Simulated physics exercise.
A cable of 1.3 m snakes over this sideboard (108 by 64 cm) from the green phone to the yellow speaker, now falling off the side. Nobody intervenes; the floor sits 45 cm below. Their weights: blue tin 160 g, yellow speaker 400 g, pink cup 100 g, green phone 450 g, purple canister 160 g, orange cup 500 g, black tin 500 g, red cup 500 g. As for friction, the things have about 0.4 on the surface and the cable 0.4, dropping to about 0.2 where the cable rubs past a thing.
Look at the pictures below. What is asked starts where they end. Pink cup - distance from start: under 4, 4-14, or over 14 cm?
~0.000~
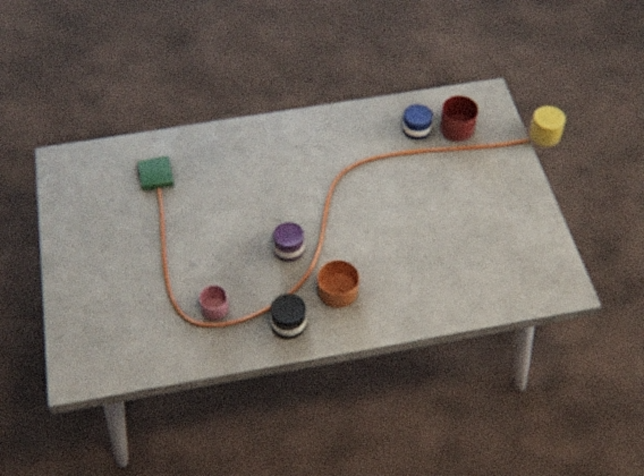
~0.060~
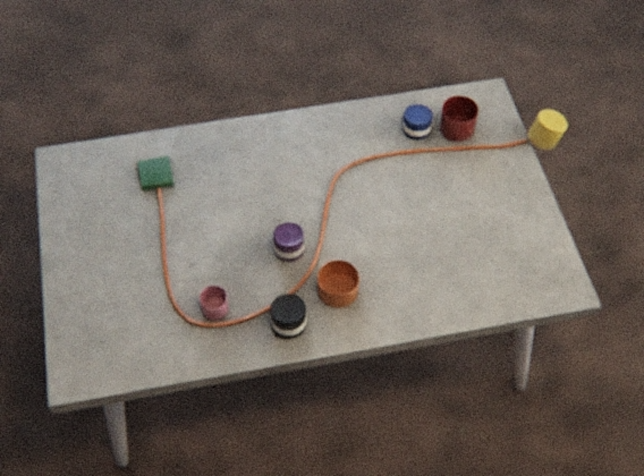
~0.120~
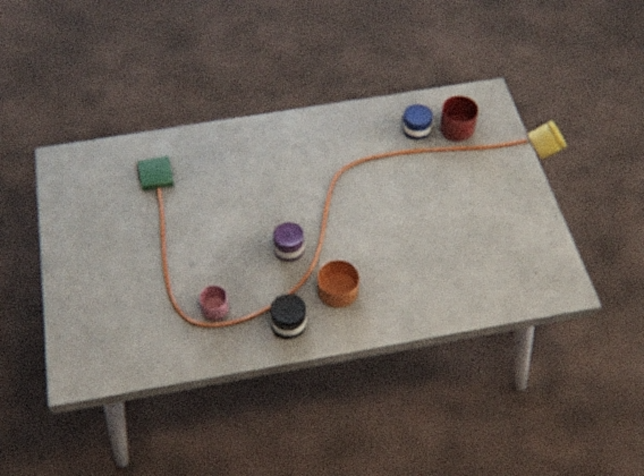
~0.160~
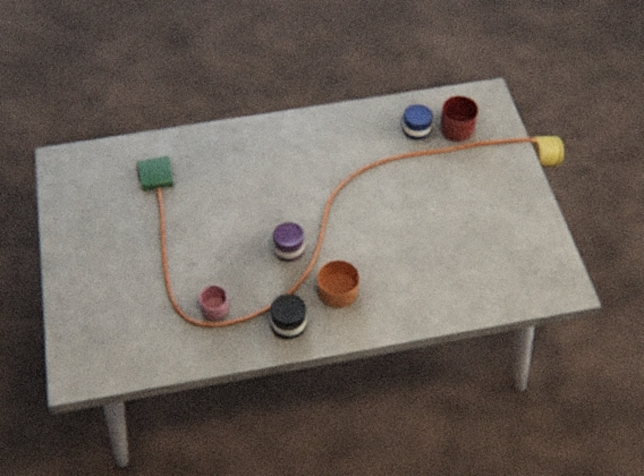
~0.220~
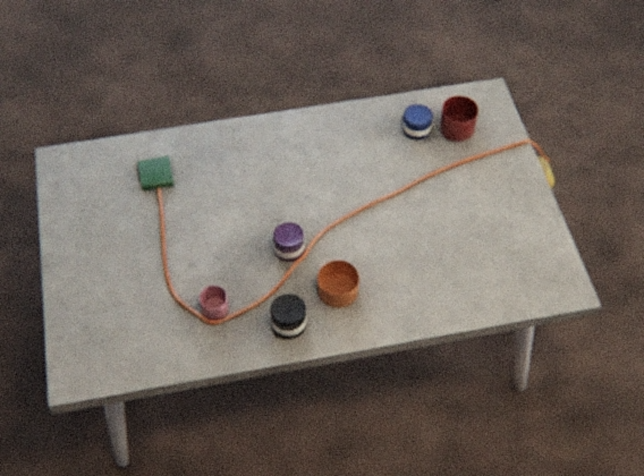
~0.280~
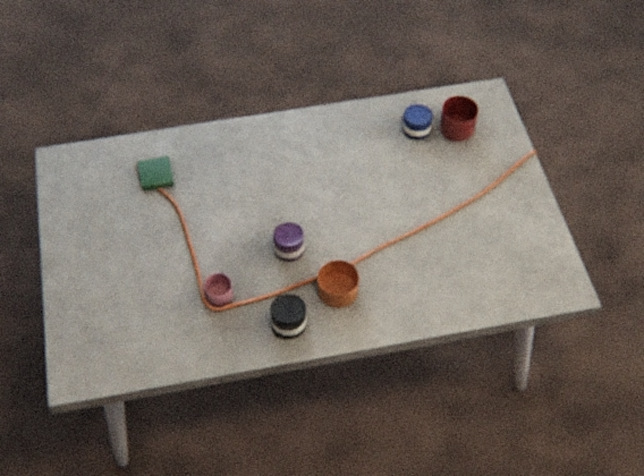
Over 14 cm.
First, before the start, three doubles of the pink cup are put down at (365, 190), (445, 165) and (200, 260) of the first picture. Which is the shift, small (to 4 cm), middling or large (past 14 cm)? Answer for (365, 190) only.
There it moves a moderate amount.
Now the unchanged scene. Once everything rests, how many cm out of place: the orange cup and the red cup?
In the end the orange cup has moved about 0 cm, while the red cup has moved about 0 cm.
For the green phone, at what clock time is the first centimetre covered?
Green phone, not at all.
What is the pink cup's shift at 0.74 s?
At that moment the pink cup has gone 50 cm from the start.
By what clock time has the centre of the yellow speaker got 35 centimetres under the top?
It happens at 0.36 seconds on the clock.
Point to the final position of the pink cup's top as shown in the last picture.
Around (314, 121).
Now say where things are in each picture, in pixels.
The first picture shows pink cup (213, 297); cable runs through (359, 163) (317, 255) (163, 243).
The second picture shows yellow speaker (550, 120); cable runs through (317, 255) (163, 243).
The third picture shows yellow speaker (547, 140); cable runs through (317, 255) (163, 243).
The fourth picture shows yellow speaker (545, 152); cable runs through (316, 254) (163, 243).
The fifth picture shows yellow speaker (537, 176); cable runs through (522, 142) (316, 238) (163, 243).
The sixth picture shows pink cup (218, 284); cable runs through (475, 198) (368, 254) (245, 302) (187, 235).
At 0.5 s, the cable's tail end at (159, 189); pink cup 36 cm off its start, yellow speaker over the edge.
At 0.7 s, the cable's tail end at (159, 189); pink cup 49 cm off its start, yellow speaker over the edge.
At 1.0 s, the cable's tail end at (159, 189); pink cup 49 cm off its start at (314, 121), yellow speaker over the edge.
At 1.2 s, the cable's tail end at (159, 189); pink cup 49 cm off its start, yellow speaker over the edge.
At 2.4 s, the cable's tail end at (159, 189); pink cup 49 cm off its start at (314, 121), yellow speaker over the edge.
